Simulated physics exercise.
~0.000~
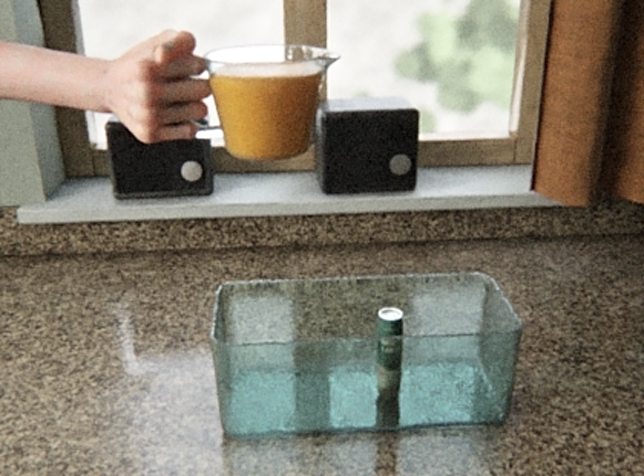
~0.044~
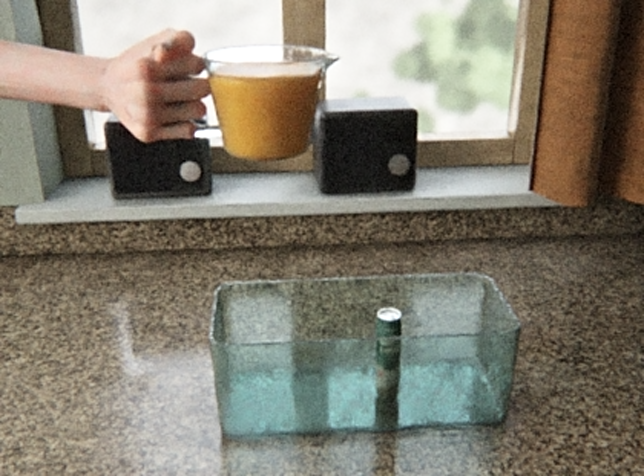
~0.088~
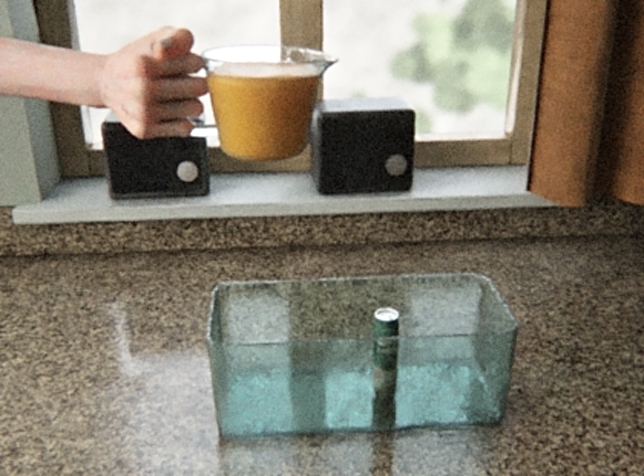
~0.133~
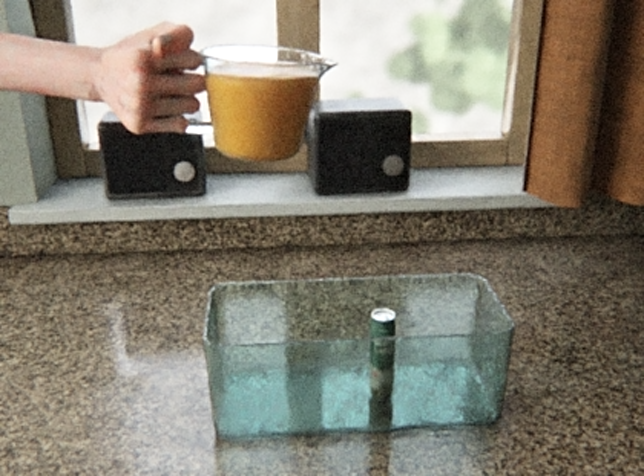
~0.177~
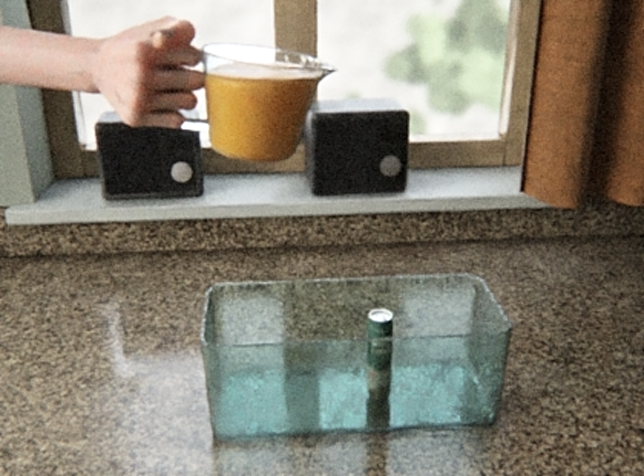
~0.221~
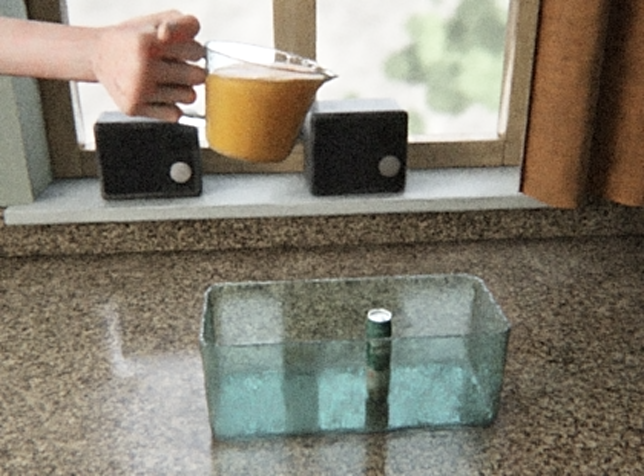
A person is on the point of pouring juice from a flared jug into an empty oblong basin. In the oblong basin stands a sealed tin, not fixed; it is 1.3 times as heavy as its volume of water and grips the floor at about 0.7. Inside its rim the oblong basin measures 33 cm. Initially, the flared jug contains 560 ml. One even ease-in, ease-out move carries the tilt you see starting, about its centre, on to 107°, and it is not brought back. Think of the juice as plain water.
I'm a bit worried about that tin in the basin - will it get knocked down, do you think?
Not tipped.
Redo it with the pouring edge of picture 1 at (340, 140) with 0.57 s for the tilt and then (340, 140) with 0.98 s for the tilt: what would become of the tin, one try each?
The tin overturns the first time and overturns the second time.
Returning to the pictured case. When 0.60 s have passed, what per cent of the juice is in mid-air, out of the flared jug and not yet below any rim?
My guess is roughly 34 %.
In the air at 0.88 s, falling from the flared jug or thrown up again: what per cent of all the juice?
Estimate: Around 24 per cent.
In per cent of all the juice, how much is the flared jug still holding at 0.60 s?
Close to 60 percent of the liquid remains at that time.
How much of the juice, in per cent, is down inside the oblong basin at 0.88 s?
I'd say roughly 68 in a hundred of it.
By 0.60 s the tilt is 72° and 60 per cent is still to pour; the tin stands where it began.
By 0.88 s the tilt is 104° and 8 per cent is still to pour; the tin stands where it began.
By 1.16 s the tilt is 107° and 0 per cent is still to pour; the tin stands where it began.
By 1.48 s the tilt is 107° and 0 per cent is still to pour; the tin stands where it began.
At rest the tin stands where it began.
